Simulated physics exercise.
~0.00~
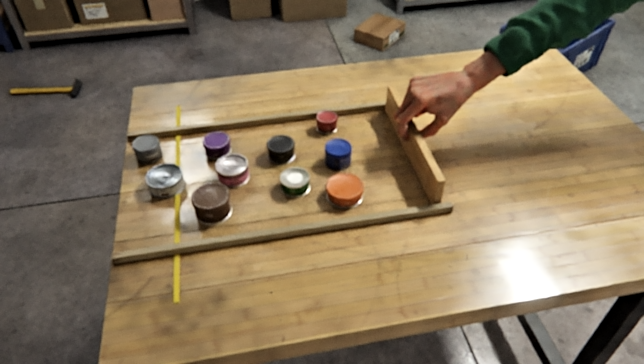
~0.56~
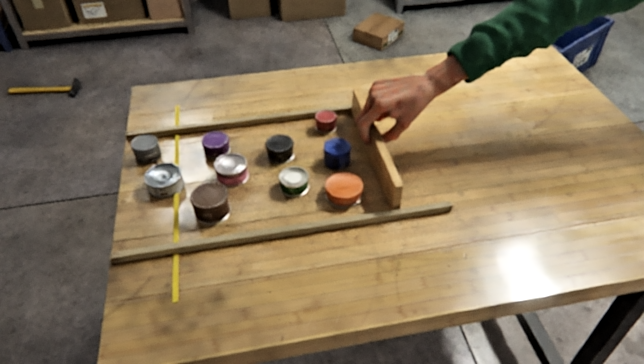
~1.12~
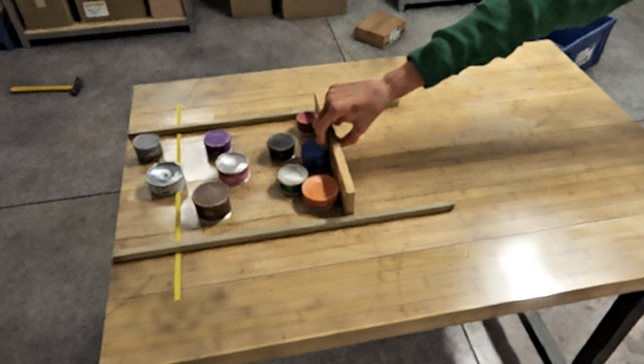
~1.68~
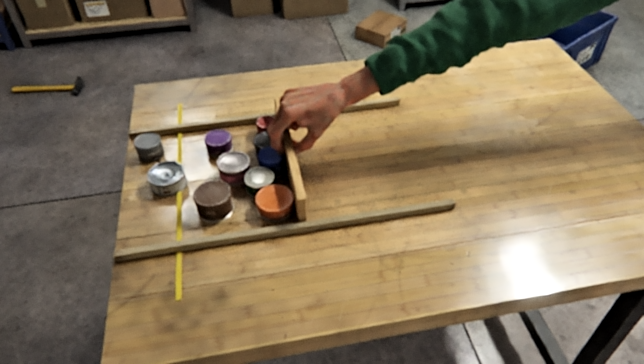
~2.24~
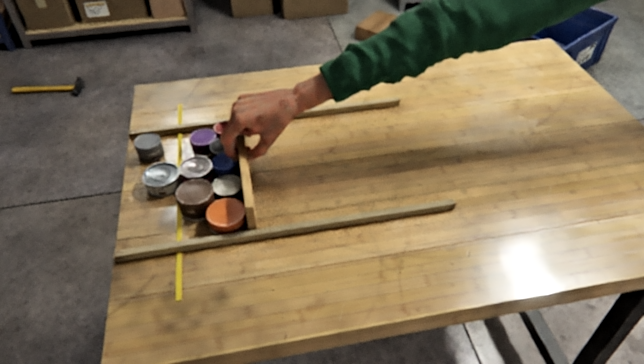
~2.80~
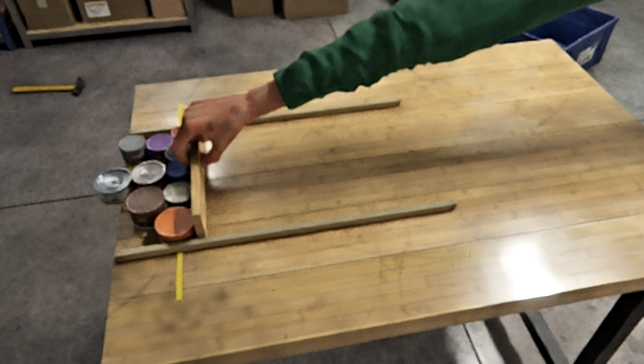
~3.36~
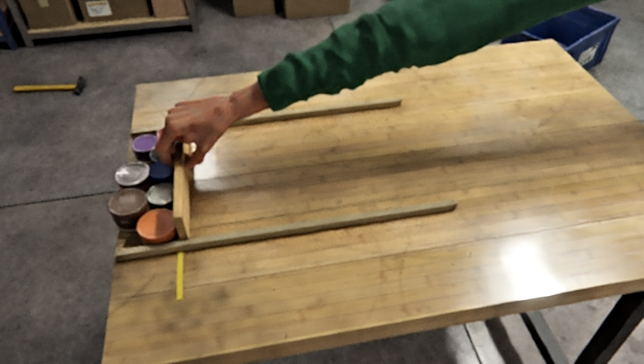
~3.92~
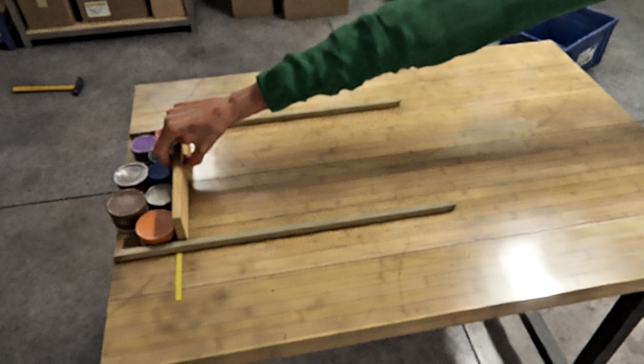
Hand-held wooden board sweeping tubs and tins left along a table channel, pushing a grey tub and white tin off the end.
